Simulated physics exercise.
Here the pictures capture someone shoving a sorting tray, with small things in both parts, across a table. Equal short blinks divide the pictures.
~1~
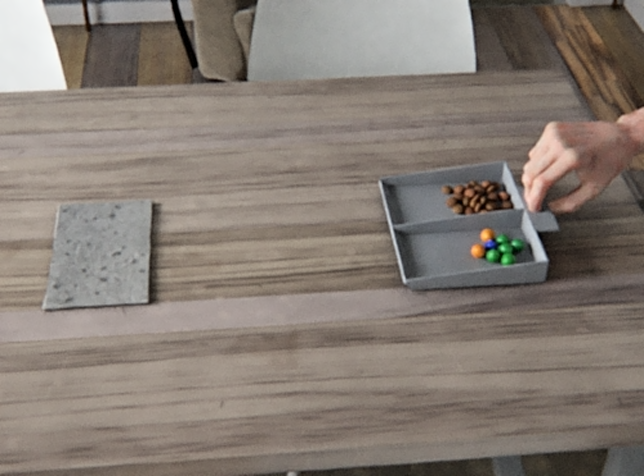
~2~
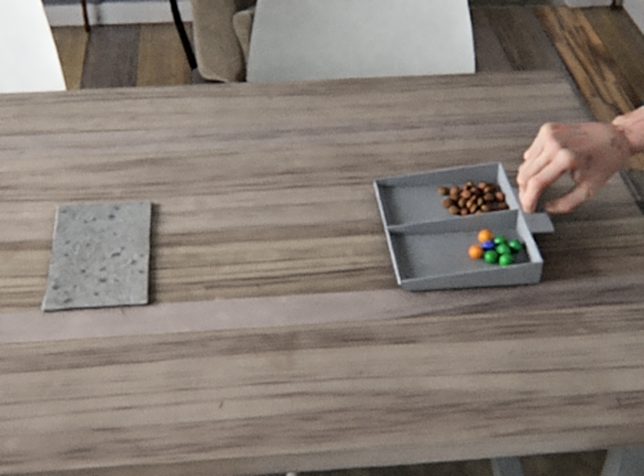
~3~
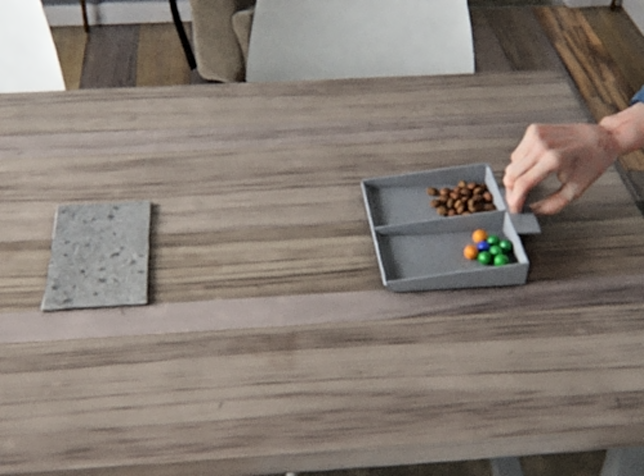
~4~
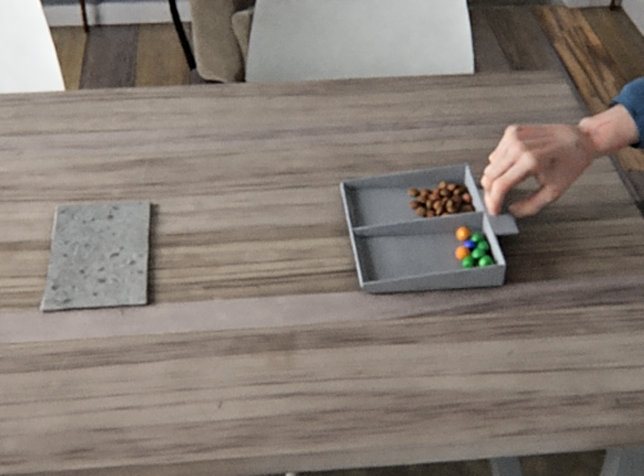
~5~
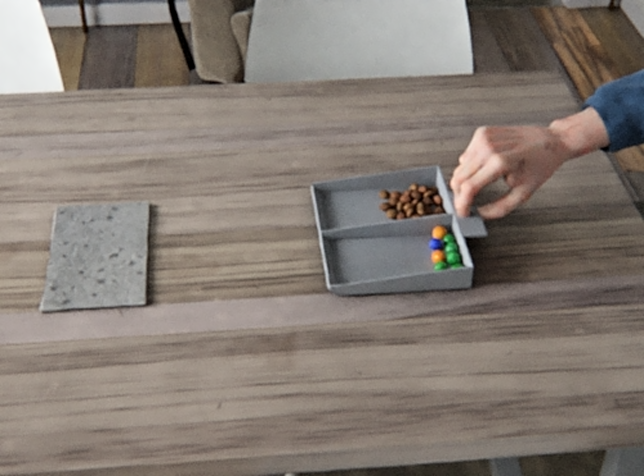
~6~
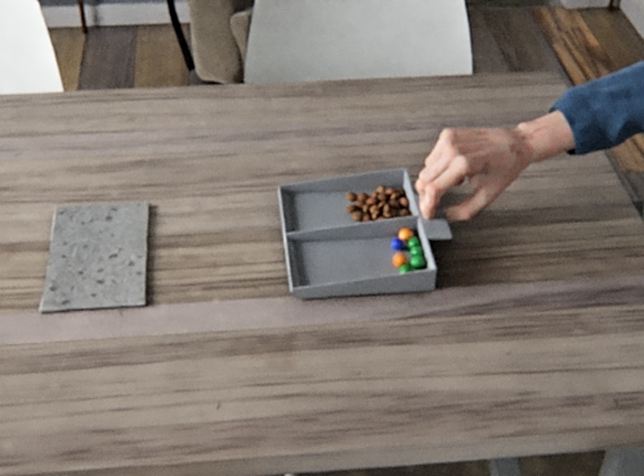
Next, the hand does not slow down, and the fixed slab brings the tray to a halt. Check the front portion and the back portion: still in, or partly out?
Front portion: Partly out. Back portion: Still in.
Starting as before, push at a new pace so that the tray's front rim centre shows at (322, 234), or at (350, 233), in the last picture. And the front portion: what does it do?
It does not get out, then it does not get out.
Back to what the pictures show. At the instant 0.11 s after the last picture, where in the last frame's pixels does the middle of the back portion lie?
Around (308, 210).
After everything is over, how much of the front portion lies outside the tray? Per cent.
About 50 %.
Then, 0.11 s on from there, tray still sliding, front rim near (216, 240); front portion all inside; back portion all inside.
Then, 0.32 s on from there, tray stopped at the slab; front portion all inside, moved towards the front rim; back portion all inside, moved towards the front rim.
Then, 0.53 s on from there, tray stopped at the slab; front portion near half out of the tray; back portion all inside, moved towards the front rim.
In the end, tray stopped at the slab; front portion near half out of the tray; back portion all inside, moved towards the front rim.
